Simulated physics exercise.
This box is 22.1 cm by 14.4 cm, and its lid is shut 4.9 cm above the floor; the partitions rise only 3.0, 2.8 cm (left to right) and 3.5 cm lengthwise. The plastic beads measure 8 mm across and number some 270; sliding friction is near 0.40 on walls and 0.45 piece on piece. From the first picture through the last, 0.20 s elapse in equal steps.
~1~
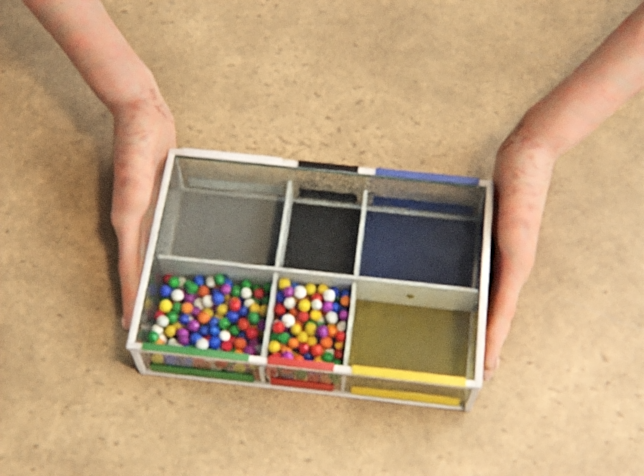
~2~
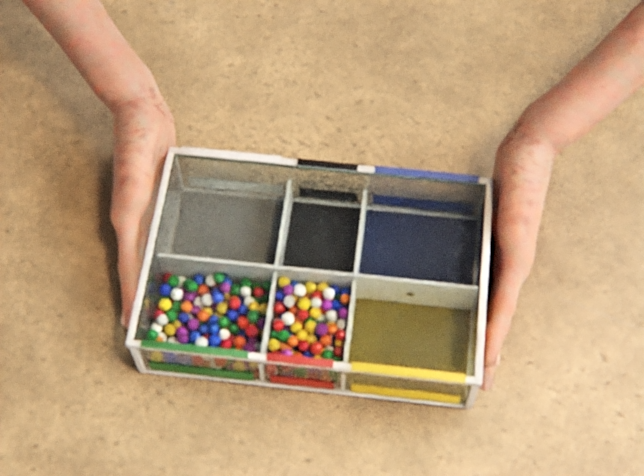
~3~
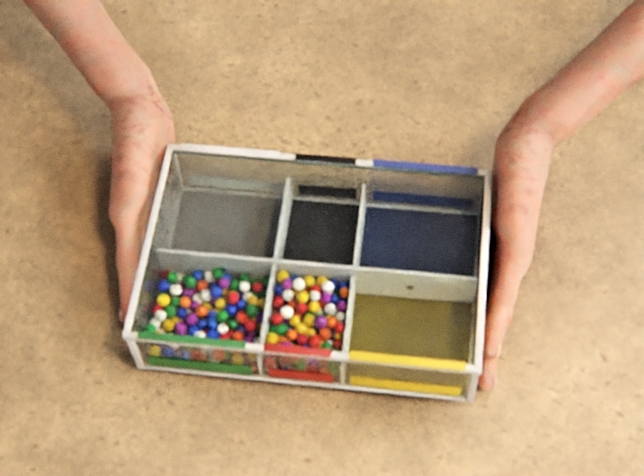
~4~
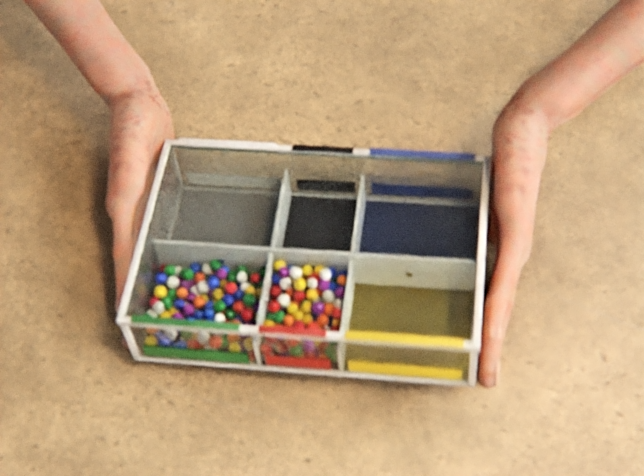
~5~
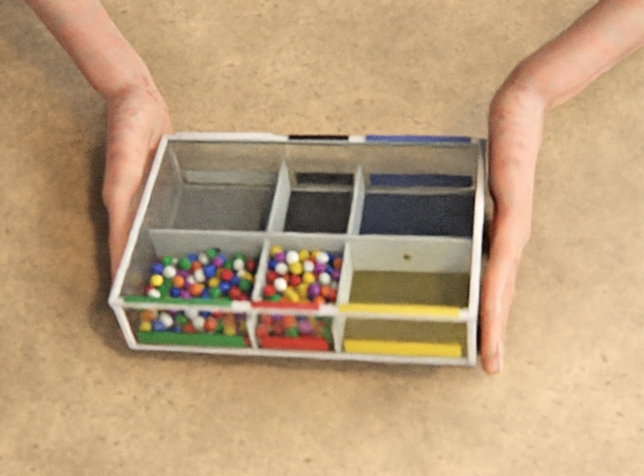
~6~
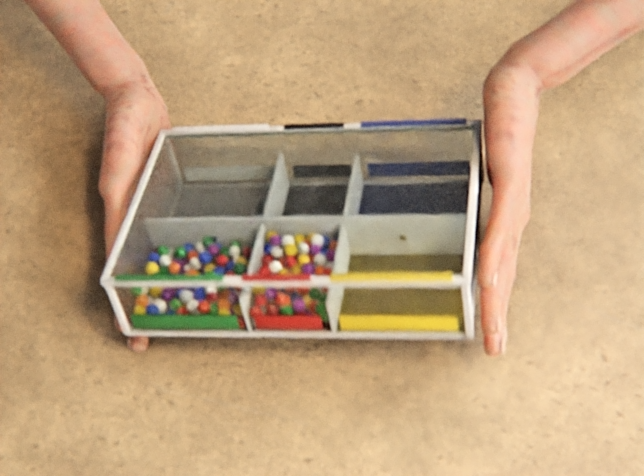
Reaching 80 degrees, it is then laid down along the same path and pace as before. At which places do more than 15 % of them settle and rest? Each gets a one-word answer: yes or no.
My answers are red compartment yes, blue compartment no, green compartment yes, yellow compartment no, white compartment yes, black compartment no.
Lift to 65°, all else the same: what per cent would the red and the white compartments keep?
Then red would end with 35 per cent and white with 10 per cent.
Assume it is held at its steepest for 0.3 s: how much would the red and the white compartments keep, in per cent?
You'd end up with red at 30 per cent and white at 30 per cent.
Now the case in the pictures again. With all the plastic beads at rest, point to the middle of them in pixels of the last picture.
Approximately (223, 297) in the last picture.
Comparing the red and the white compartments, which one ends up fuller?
The larger amount is in the red one.
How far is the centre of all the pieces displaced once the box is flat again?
It moves around 3.5 centimetres.
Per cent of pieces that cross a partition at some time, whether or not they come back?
Around 25 percent.
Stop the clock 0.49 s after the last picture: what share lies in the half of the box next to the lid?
I'd say around 40 percent of the pieces.
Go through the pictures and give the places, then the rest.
Box tilt 0 degrees, front corners at (134, 344) and (475, 382); red 50 %, green 50 %, in the first frame.
Box tilt 1 degrees, front corners at (133, 341) and (475, 379), in the second frame.
Box tilt 4 degrees, front corners at (130, 333) and (475, 367), lowest corner left back, in the third frame.
Box tilt 9 degrees, front corners at (124, 318) and (473, 344), lowest corner left back, in the fourth frame.
Box tilt 15 degrees, front corners at (117, 299) and (469, 313), lowest corner left back, in the fifth frame.
Box tilt 22 degrees, front corners at (109, 279) and (463, 279), lowest corner left back; red 50 %, green 50 %, in the sixth frame.
Then, 0.49 s after the last picture, tilt 79 degrees; red 40 %, green 50 %, white 5 %, black 5 %.
Then, 0.82 s after the last picture, tilt 32 degrees; red 30 %, green 45 %, white 20 %, black 5 %.
Then, 1.24 s after the last picture, tilt 0 degrees; red 30 %, green 45 %, white 20 %, black 5 %.
In the end, red 30 %, blue 0 %, green 45 %, yellow 0 %, white 20 %, black 5 %.
